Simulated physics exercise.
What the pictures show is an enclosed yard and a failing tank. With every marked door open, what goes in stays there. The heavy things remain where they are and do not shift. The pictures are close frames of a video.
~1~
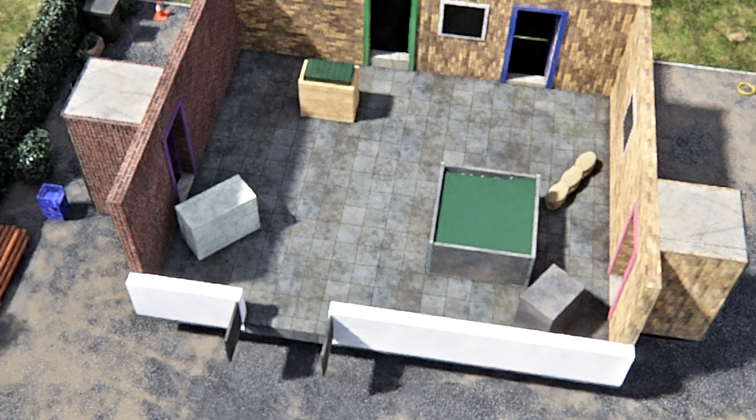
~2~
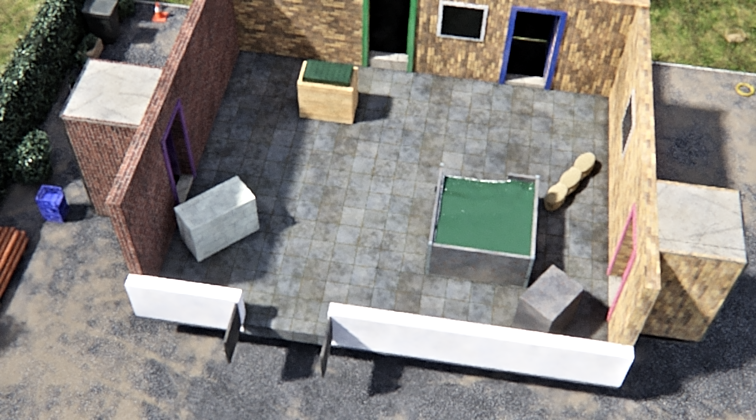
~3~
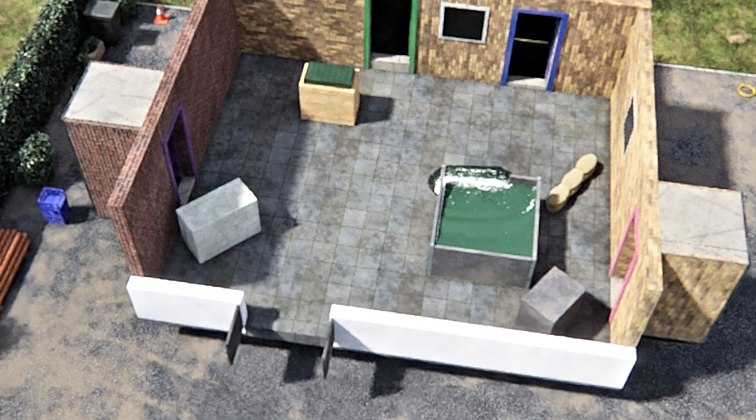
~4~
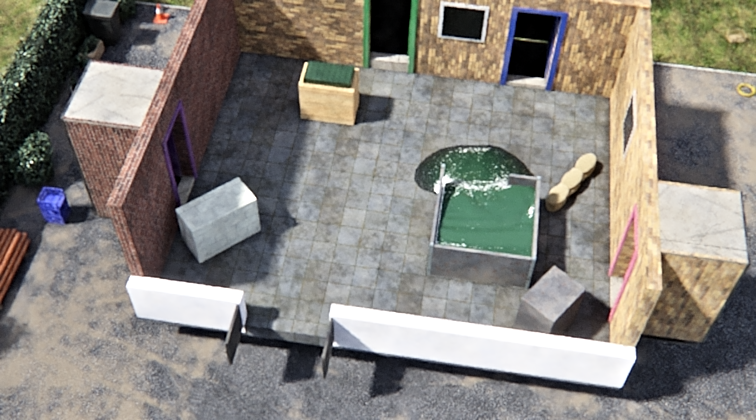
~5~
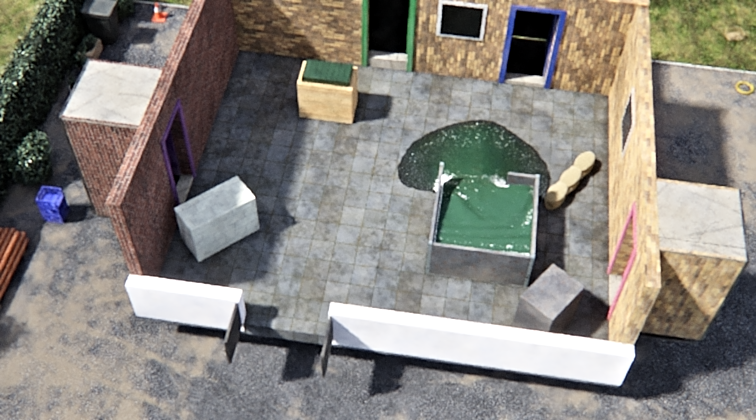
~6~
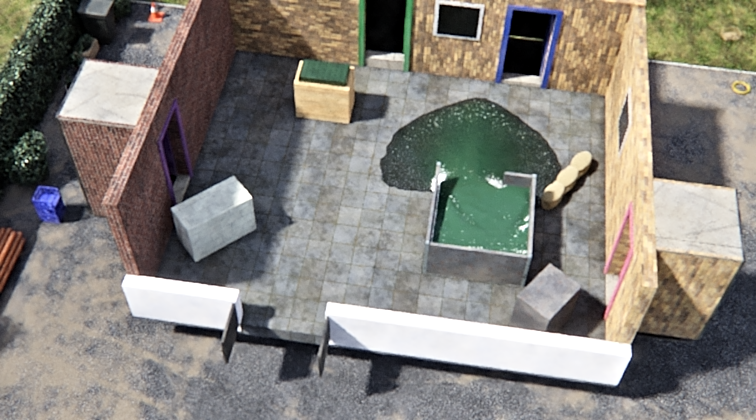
Green water spilling over the far side of a square tank and spreading in a widening pool across a walled, paved yard.
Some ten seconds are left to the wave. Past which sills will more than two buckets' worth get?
Result: The blue door is going to overshoot the allowance, the pink door is going to stay inside the allowance, the purple door is going to stay inside the allowance, the green door is going to stay inside the allowance.
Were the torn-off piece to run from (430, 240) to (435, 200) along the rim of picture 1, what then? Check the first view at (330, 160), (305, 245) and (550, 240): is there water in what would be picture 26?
In turn: Inundated, then inundated, then untouched.
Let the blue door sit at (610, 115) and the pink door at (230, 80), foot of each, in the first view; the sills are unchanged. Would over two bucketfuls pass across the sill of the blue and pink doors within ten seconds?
Note - blue door ends up above it; pink door ends up above it.
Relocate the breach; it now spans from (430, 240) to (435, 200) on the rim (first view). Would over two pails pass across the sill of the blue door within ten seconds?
Blue remains below.
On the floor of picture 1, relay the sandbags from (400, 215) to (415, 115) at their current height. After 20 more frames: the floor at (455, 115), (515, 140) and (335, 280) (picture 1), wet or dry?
One after the other: Awash, flooded, no water.
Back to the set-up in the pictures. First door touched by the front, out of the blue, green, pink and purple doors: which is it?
Looks like the blue-painted one.
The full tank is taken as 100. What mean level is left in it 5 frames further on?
I make it 56 per cent.
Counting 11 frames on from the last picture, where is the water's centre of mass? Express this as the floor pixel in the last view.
My reading is close to (464, 162).
A moment on, water covers 30 % of the floor; the blue door over two buckets in, the pink door not reached, the purple door not reached, the green door not reached.
Next, water covers 30 % of the floor; the blue door far over two buckets in, the pink door not reached, the purple door not reached, the green door wet at the sill, nothing in.
Then, water covers 40 % of the floor; the blue door far over two buckets in, the pink door not reached, the purple door not reached, the green door wet at the sill, nothing in.
Later, water covers 65 % of the floor; the blue door far over two buckets in, the pink door wet at the sill, nothing in, the purple door wet at the sill, nothing in, the green door wet at the sill, nothing in.
In the end, water covers 90 % of the floor; the blue door far over two buckets in, the pink door under two buckets in, the purple door wet at the sill, nothing in, the green door wet at the sill, nothing in.
